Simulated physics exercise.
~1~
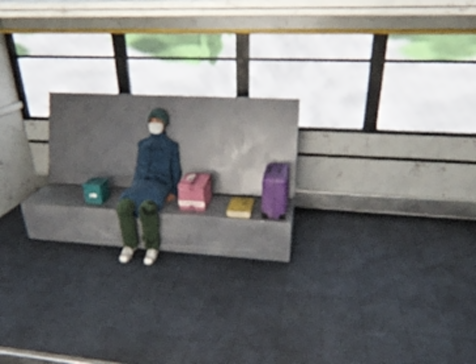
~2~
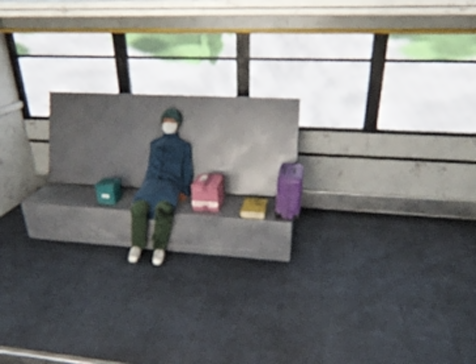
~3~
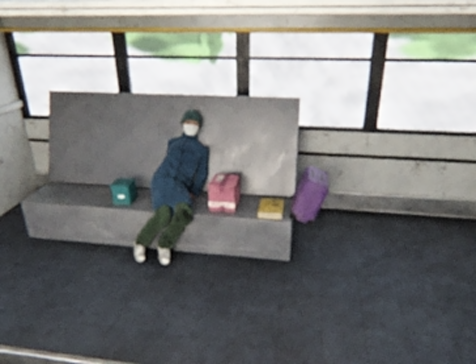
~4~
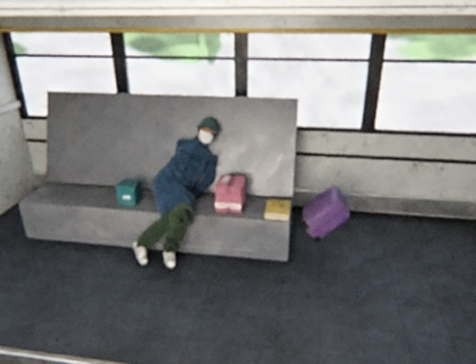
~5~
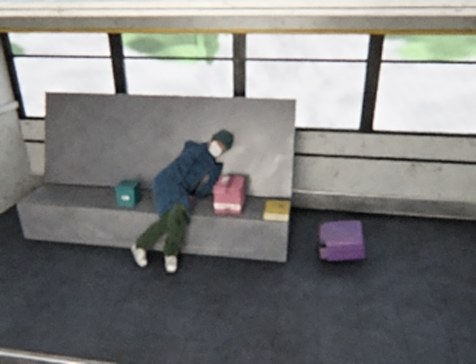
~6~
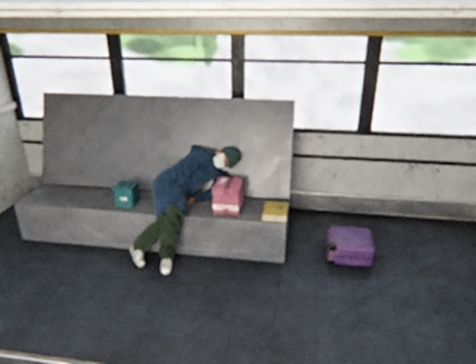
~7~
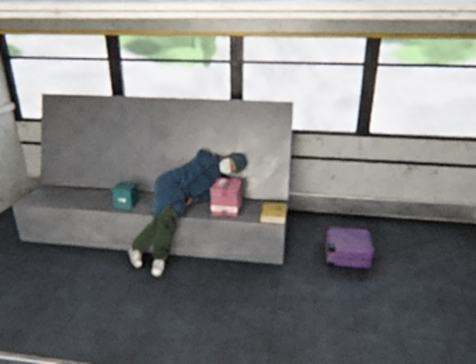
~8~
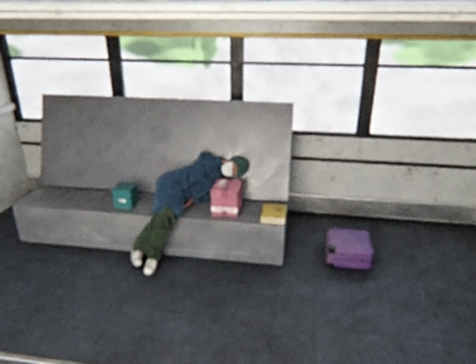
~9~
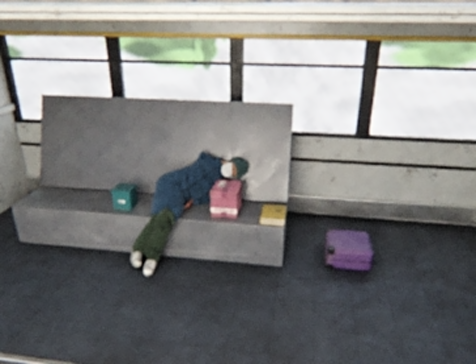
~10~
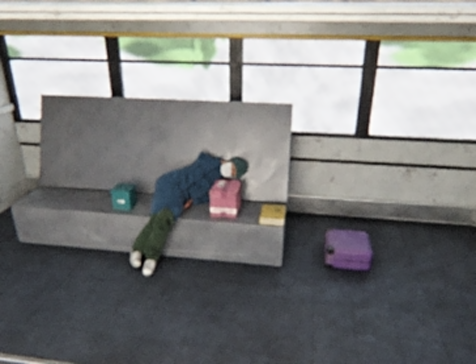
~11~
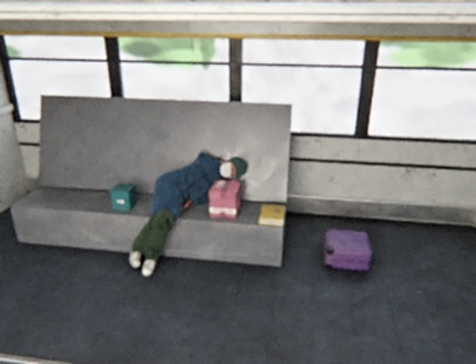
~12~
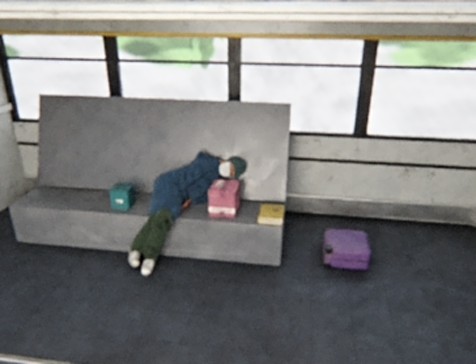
In the video, a seated figure in a blue top and four pieces of luggage slide right along a gray bench; the purple case tips off the end onto the floor, while the figure slumps sideways over the pink holdall and the teal, pink and yellow items stay on the seat.
